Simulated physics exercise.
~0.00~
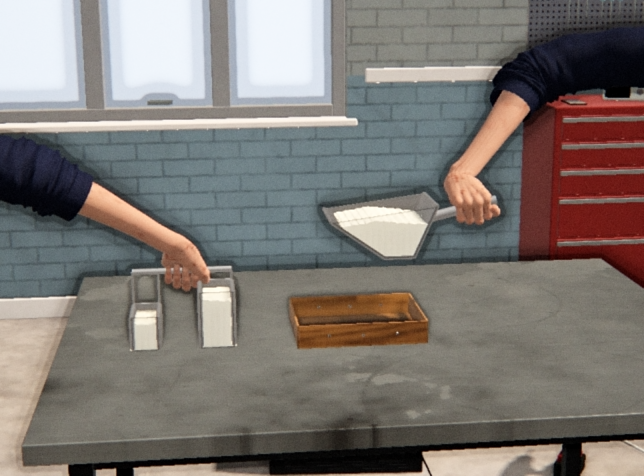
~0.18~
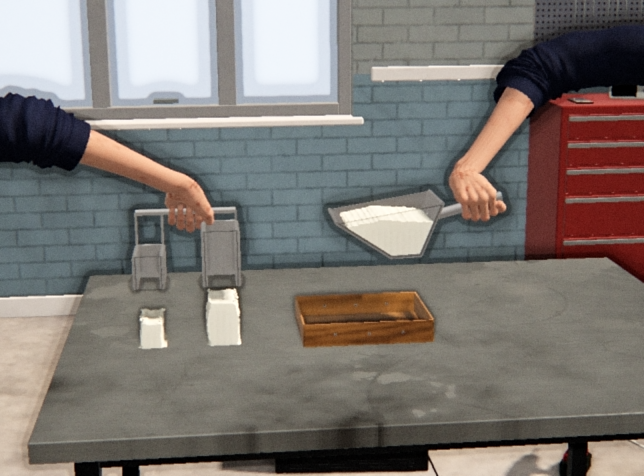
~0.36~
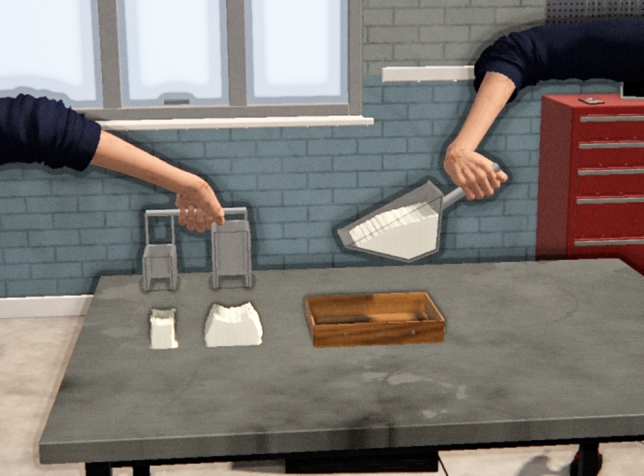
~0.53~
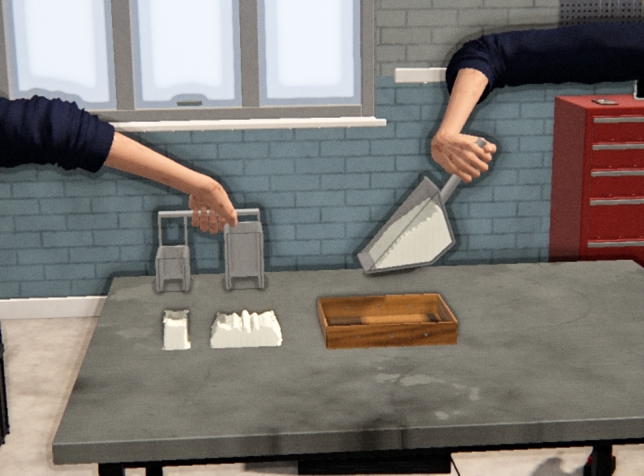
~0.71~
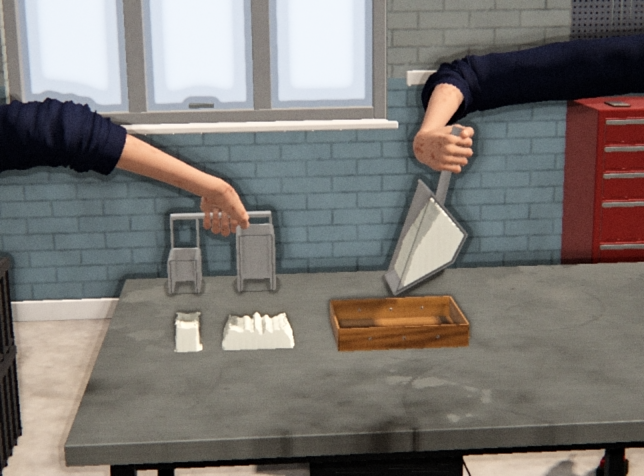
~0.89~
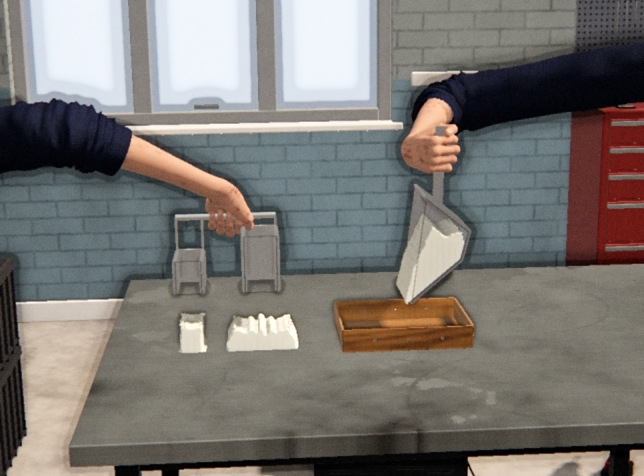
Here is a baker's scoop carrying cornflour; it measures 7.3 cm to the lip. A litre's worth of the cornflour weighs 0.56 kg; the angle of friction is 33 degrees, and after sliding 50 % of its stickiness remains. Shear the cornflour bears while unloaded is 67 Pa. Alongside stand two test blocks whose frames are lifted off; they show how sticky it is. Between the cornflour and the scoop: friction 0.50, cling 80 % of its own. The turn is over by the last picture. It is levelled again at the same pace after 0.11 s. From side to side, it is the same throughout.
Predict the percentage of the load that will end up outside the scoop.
About 64 %.
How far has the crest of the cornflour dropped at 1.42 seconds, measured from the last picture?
Measured change: About 4.0 cm.
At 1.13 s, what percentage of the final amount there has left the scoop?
Fraction so far: Roughly 90 %.
After 1.13 s, the scoop is at 69 degrees and 60 % has left it.
After 1.42 s, the scoop is at 34 degrees and 64 % has left it.
After 1.71 s, the scoop is at 2 degrees and 64 % has left it.
After 2.00 s, the scoop is at 0 degrees and 64 % has left it.
After 2.11 s, the scoop is at 0 degrees and 64 % has left it.
